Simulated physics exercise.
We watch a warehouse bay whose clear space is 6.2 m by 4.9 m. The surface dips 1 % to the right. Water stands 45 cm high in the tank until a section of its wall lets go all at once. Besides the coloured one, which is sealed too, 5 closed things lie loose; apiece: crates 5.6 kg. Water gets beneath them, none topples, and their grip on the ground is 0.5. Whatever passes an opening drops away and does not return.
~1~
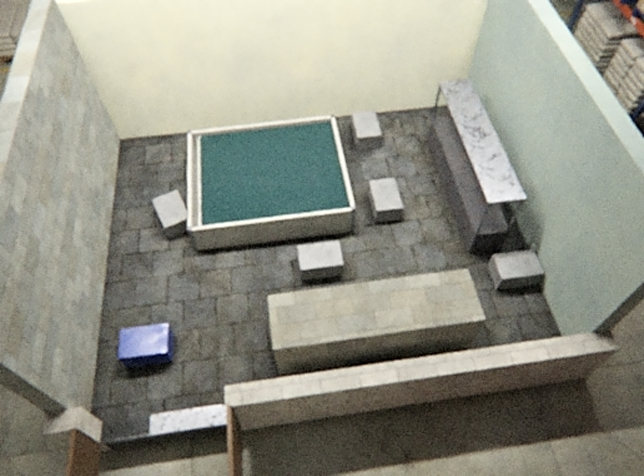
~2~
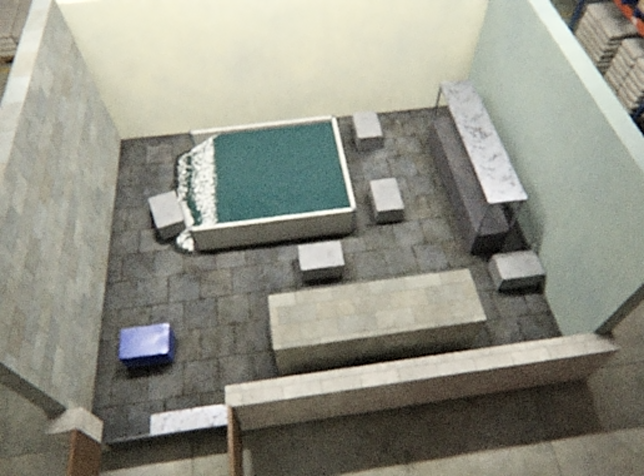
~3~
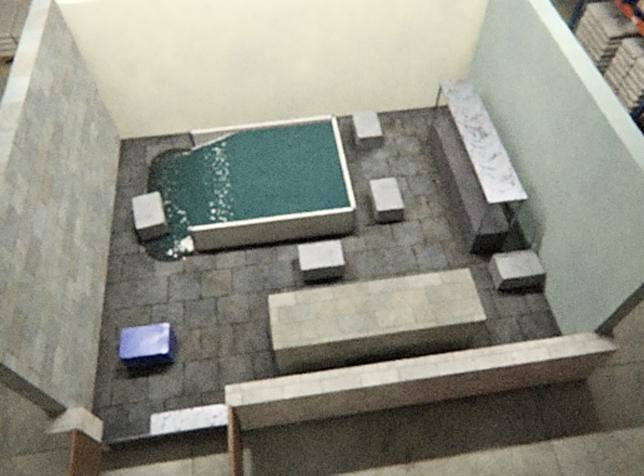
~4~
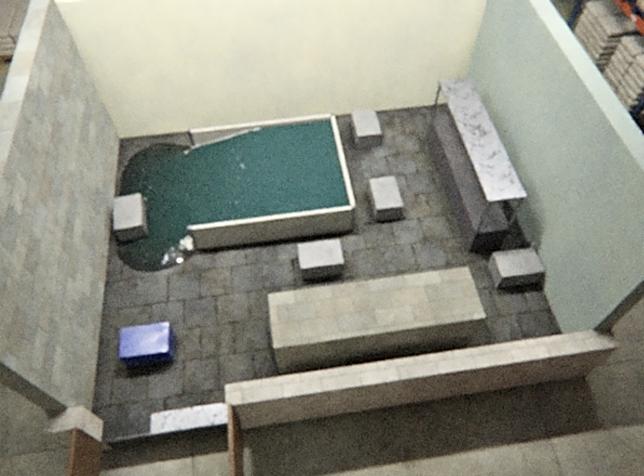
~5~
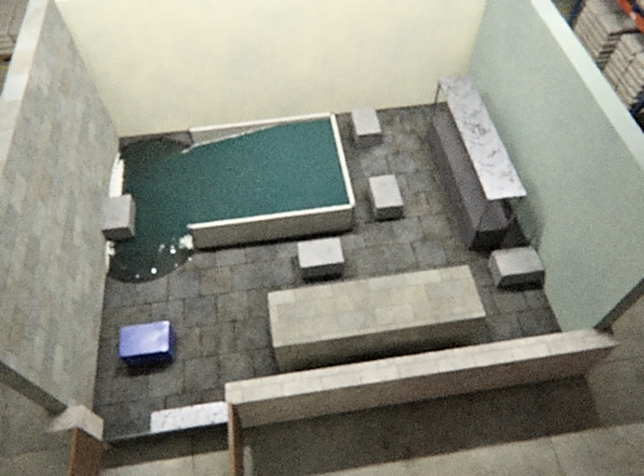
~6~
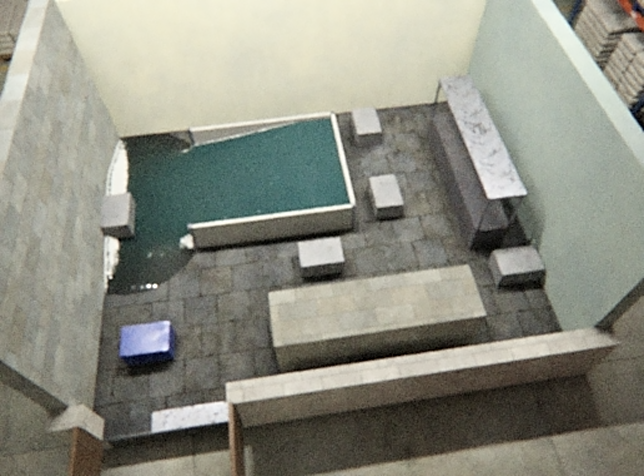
Green water bursting from the left side of a raised tank, spreading across dark paving and pushing one pale block to the wall.
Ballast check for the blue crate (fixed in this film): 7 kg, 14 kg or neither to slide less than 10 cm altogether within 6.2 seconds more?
For it, neither load is enough.
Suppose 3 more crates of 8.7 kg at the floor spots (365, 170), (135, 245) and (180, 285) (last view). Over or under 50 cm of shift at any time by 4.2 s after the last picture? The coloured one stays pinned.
In that order: Under, past it, more.
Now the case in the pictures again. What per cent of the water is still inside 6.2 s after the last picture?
Some 76 per cent remains.
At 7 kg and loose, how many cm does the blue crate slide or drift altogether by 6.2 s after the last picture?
Some 140 cm in all.
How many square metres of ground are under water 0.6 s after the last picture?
About 9.0 m2.
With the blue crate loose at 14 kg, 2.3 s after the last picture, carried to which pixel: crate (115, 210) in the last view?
Around (136, 412).
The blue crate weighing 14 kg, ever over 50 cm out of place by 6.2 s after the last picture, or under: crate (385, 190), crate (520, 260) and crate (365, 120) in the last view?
In that order: Short of it, past it, over.
Then, 0.6 s after the last picture the blue crate would be 0 cm from its start with 7 kg and 0 cm from its start with 14 kg; 0 cm of water round it then.
Then, 2.3 s after the last picture the blue crate would be gone out with 7 kg and gone out with 14 kg.
Then, 4.2 s after the last picture the blue crate would be gone out with 7 kg and gone out with 14 kg.
Then, 6.2 s after the last picture the blue crate would be gone out with 7 kg and gone out with 14 kg.
